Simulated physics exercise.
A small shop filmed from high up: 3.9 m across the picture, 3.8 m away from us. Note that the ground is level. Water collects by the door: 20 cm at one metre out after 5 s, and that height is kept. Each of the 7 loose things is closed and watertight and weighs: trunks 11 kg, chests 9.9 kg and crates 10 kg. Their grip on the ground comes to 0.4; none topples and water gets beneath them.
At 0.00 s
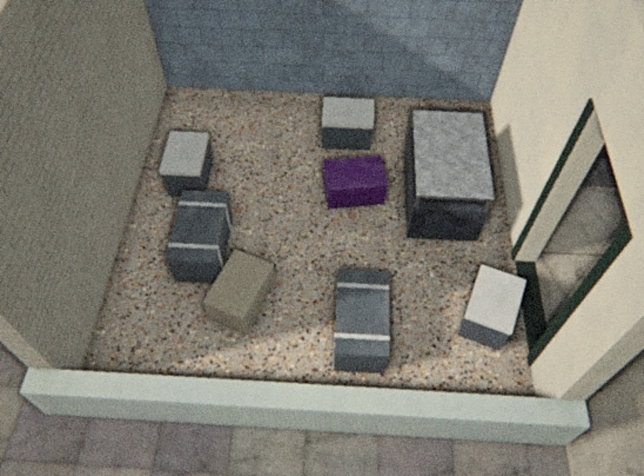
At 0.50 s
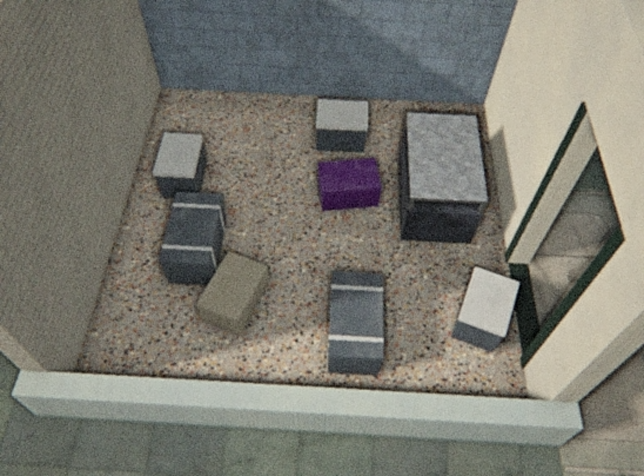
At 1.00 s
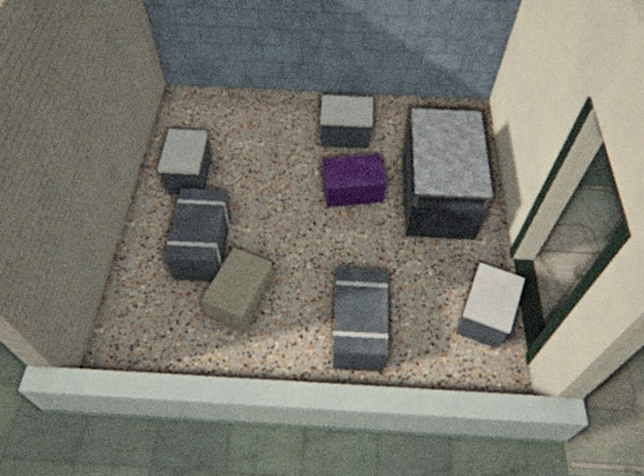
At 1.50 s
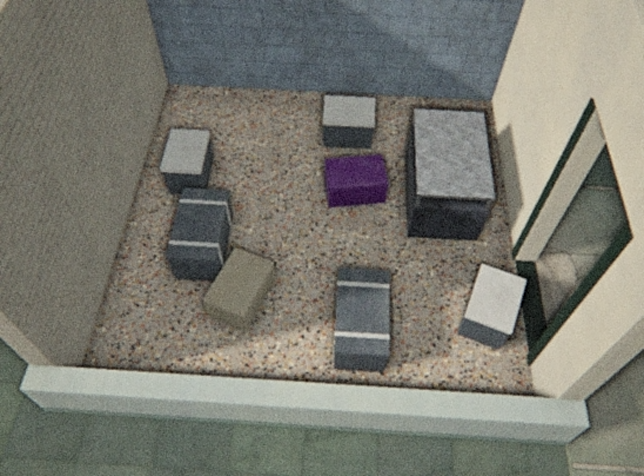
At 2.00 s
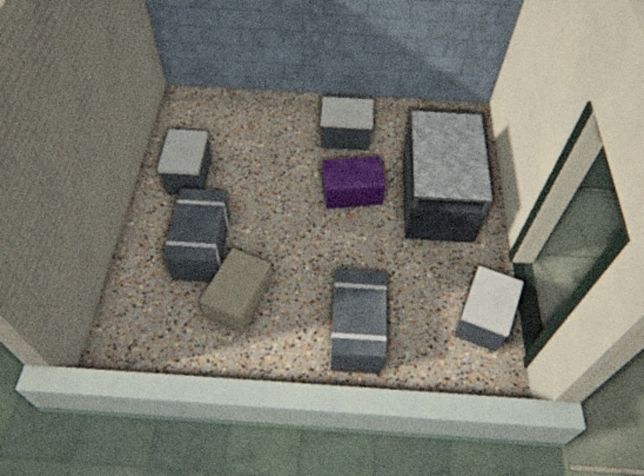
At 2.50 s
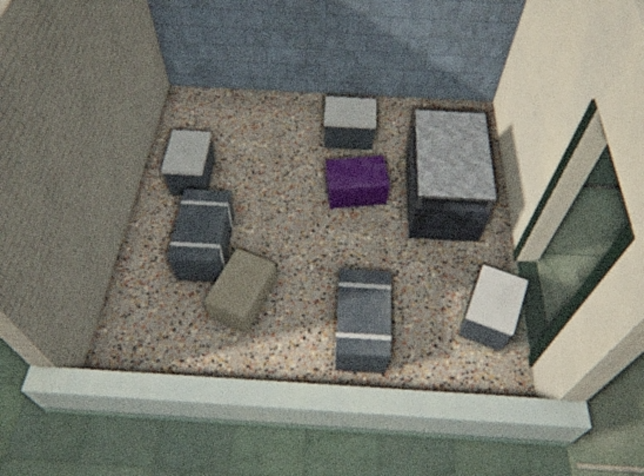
Nothing in the small walled room moves, and the purple crate rests among the other blocks.
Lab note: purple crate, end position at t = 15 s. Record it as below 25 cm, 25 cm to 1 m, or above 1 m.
My guess is it creeps a short stretch.
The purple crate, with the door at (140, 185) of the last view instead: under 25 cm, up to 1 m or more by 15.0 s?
Purple crate: Long trip.
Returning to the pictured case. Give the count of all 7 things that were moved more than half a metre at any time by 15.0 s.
7 of them.
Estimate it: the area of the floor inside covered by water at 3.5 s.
1.5 m2.
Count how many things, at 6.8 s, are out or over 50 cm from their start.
2.
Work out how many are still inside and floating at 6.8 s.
At that moment 2.
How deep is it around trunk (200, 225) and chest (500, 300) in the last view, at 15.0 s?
Around 13 cm and 14 cm.
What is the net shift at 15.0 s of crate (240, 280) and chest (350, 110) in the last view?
They sit 250 cm and 100 cm away, in the order given.
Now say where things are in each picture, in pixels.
The purple crate at (355, 173) rests on the ground; water covers 0.0 m2; 0 of 7 have shifted, in the first picture.
The purple crate at (349, 175) rests on the ground; water covers 0.0 m2; 0 of 7 have shifted, in the second picture.
The purple crate at (354, 171), on the bottom; water covers 0.0 m2; 0 of 7 have shifted, in the third picture.
The purple crate at (356, 171), on the bottom; 0.0 m2 under water; 0 of 7 have shifted, in the fourth picture.
The purple crate at (354, 173), on the bottom; water covers 0.0 m2; 0 of 7 have shifted, in the fifth picture.
The purple crate at (357, 172) rests on the ground; 0.1 m2 under water; 0 of 7 have shifted, in the sixth picture.
After 3.5 s the purple crate is near (357, 172), 0.0 m from its start, aground; 0 afloat.
After 6.8 s the purple crate is near (357, 166), 0.1 m from its start, aground; 2 afloat.
After 11.0 s the purple crate is near (357, 166), 0.1 m from its start, aground; 5 afloat.
After 15.0 s the purple crate is near (326, 211), 0.6 m from its start, afloat; 7 afloat.
